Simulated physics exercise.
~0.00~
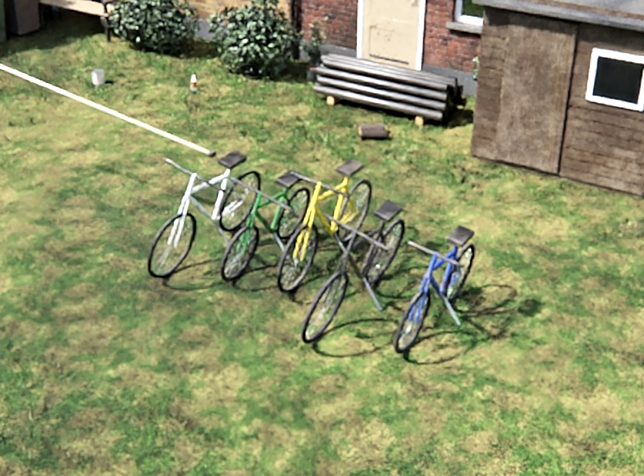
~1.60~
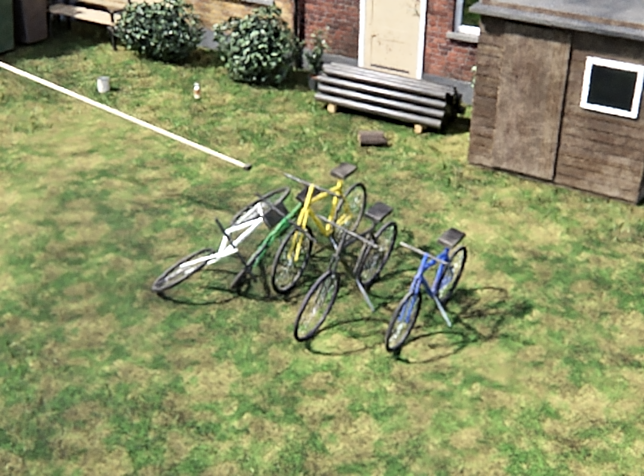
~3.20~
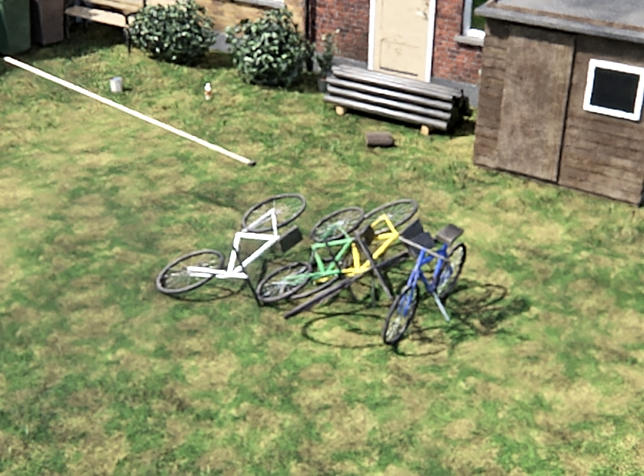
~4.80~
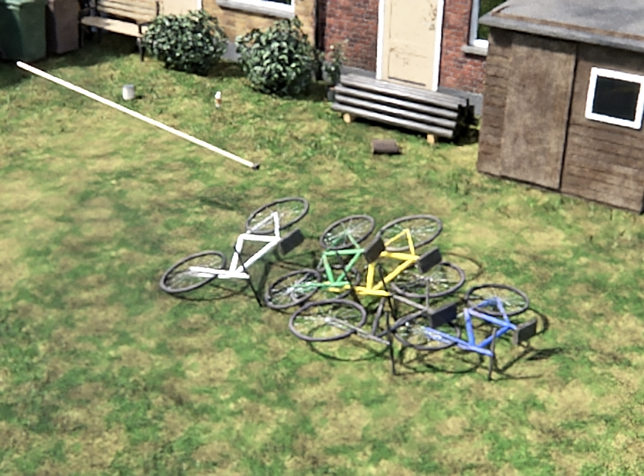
A long white pole reaches in from the left over a sunlit, patchy lawn, seen from above, toward five parked bicycles, white, green, yellow, dark grey and blue, with a brick house and wooden shed behind. The white bicycle at the left end tips over to the right, and the green one leans with it. The green, yellow and grey bicycles then topple in turn while the blue one still stands. Finally the blue bicycle goes over too, ending flat on the grass at the right, with the yellow and green ones heaped beside it and none left standing.
